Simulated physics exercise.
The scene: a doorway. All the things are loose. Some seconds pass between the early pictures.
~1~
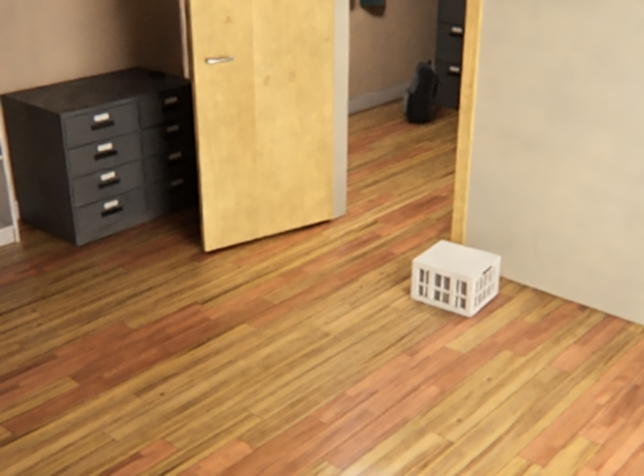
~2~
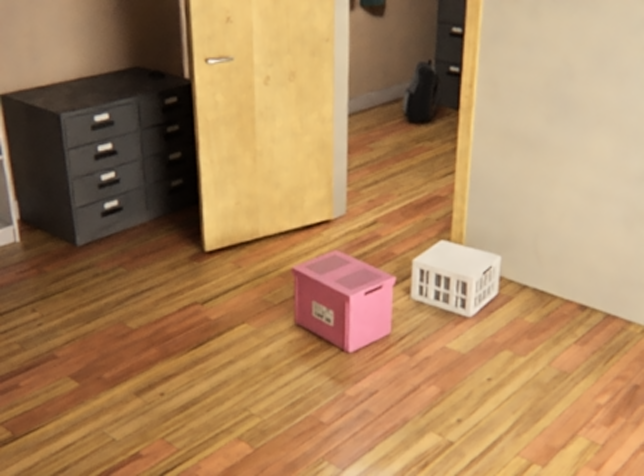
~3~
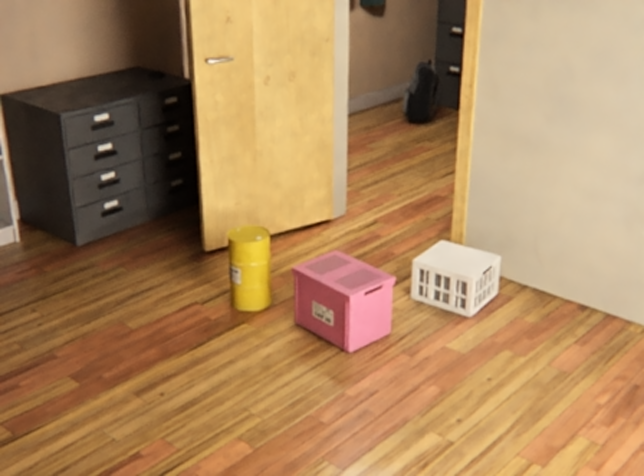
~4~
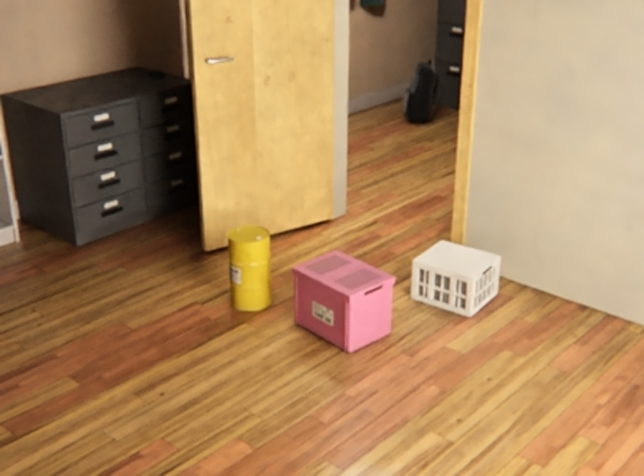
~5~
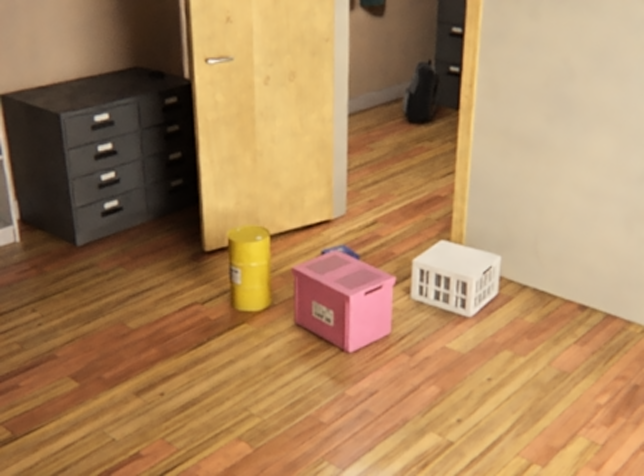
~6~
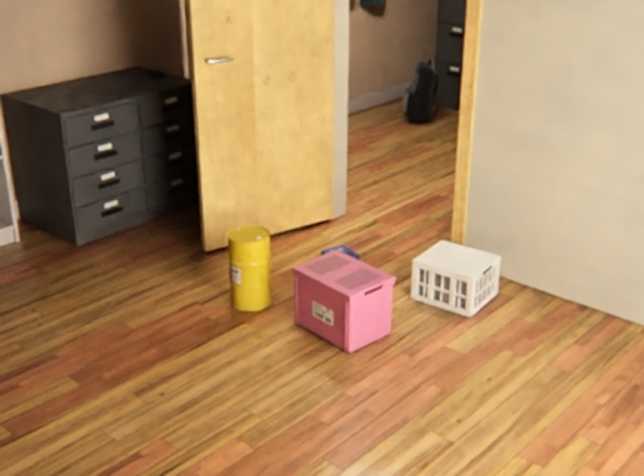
In a wood-floored room with a wide-open door and dark drawers, a white crate sits alone before a pink tote appears, then a yellow canister to its left, and later a blue object partly hidden behind the tote; nothing visibly moves.
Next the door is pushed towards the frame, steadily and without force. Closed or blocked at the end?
Outcome: The door reaches the frame.
Then, 1.00 s after the last picture, open by 71°.
Then, 1.60 s after the last picture, open by 35°; blue box slid about its own width near (377, 259).
Then, 1.80 s after the last picture, open by 22°; blue box slid well along near (402, 255).
Then, 2.10 s after the last picture, open by 3°; blue box slid well along near (432, 245).
At rest, open by 0°; moved from the start, blue box; the other 3 in place. Seen from the same camera at the end, blue box near (443, 239).
